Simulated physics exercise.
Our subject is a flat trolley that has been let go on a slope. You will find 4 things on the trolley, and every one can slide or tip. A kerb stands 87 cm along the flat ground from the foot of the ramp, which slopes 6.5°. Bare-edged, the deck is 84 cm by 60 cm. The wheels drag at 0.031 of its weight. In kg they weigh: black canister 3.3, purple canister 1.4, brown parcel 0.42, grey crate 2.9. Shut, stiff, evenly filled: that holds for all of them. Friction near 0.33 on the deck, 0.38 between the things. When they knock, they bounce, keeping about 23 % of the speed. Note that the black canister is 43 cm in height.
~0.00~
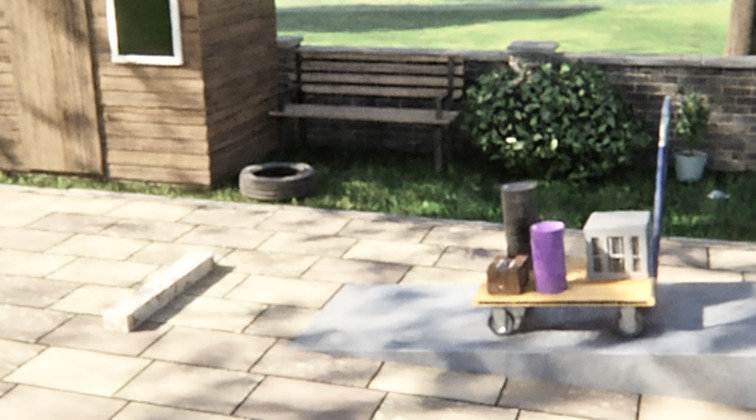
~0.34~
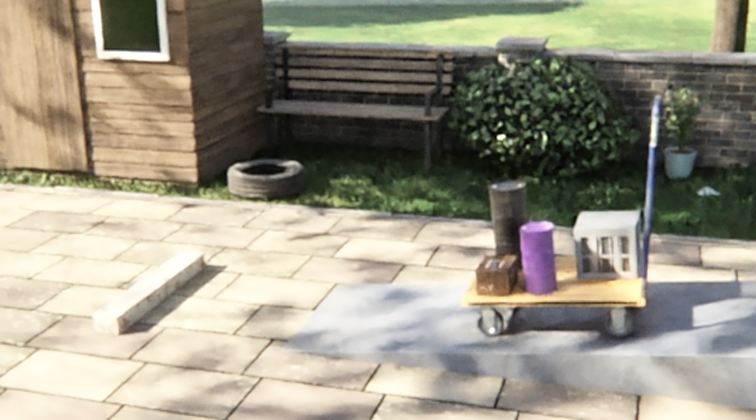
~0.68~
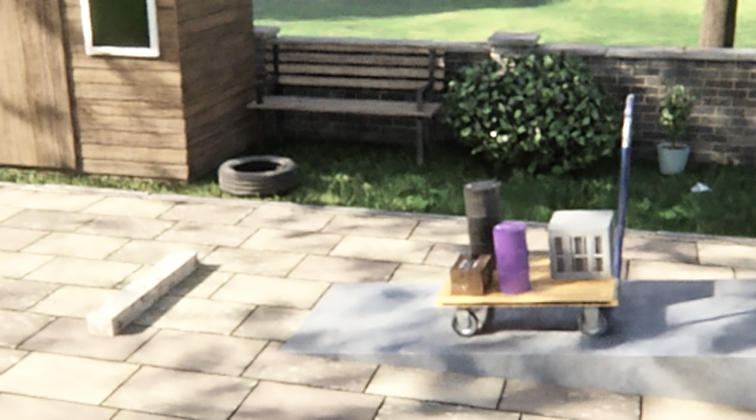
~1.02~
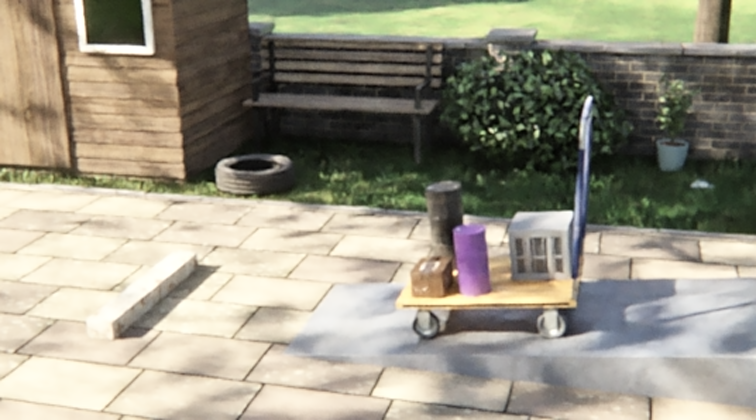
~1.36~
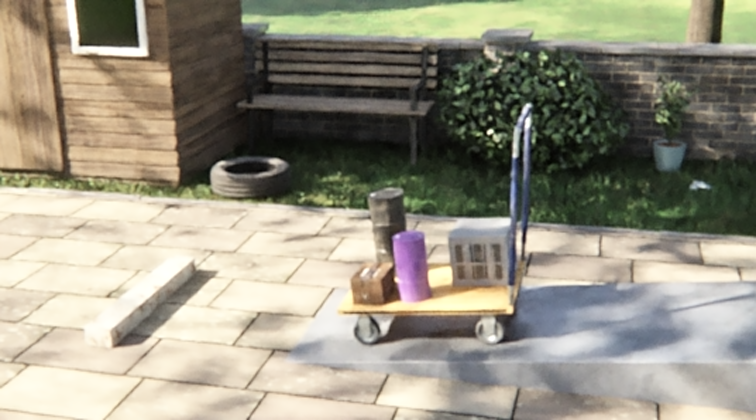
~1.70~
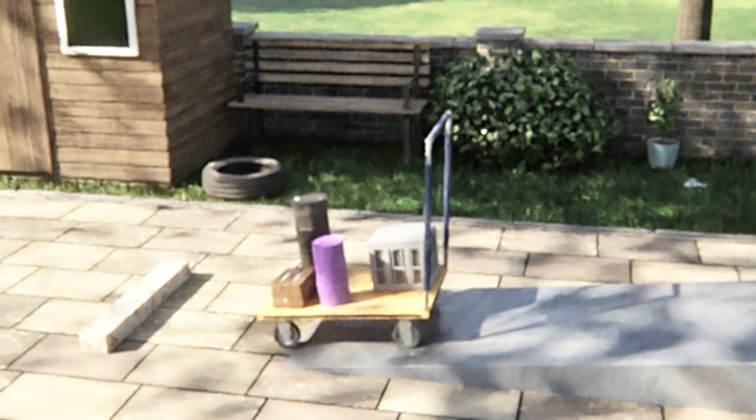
A flat trolley carrying a black canister, a purple canister, a brown parcel and a grey crate rolls left down a low grey ramp, gathering speed, and its front wheels move onto the paving near a pale kerb.
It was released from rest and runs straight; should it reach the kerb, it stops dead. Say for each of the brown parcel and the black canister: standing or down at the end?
Brown parcel: Overturned. Black canister: Overturned.
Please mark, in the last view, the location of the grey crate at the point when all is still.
In the last picture it sits around (216, 253).
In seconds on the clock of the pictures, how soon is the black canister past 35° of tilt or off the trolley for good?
Around 2.5 seconds.
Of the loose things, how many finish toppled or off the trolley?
I count 2.
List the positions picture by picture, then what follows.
In the first picture, 182 cm left to run; brown parcel (508, 275); black canister (522, 226).
In the second picture, 179 cm left to run; purple canister (539, 258); grey crate (609, 245).
In the third picture, 166 cm left to run; purple canister (512, 258); grey crate (582, 244).
In the fourth picture, 145 cm left to run; purple canister (473, 260); grey crate (543, 246).
In the fifth picture, 114 cm left to run; purple canister (412, 267); grey crate (484, 252).
In the sixth picture, 74 cm left to run; brown parcel (295, 288); black canister (314, 237).
After 2.30 s, trolley at the kerb; brown parcel slid 5 cm near (143, 276); black canister slid 5 cm near (171, 229); grey crate slid 5 cm.
After 2.40 s, trolley at the kerb; black canister slid 15 cm near (154, 227); brown parcel slid 15 cm near (125, 275); grey crate slid 15 cm.
After 2.60 s, trolley at the kerb; black canister and brown parcel now off the trolley; grey crate slid 25 cm; purple canister slid 25 cm.
After 2.80 s, trolley at the kerb; grey crate slid 25 cm; purple canister slid 25 cm.
At rest (3.2 s), off the trolley and tipped over, black canister and brown parcel; not toppled but over 10 cm from the start, purple canister and grey crate. Seen from the same camera at the end, brown parcel near (65, 303), black canister near (94, 277).
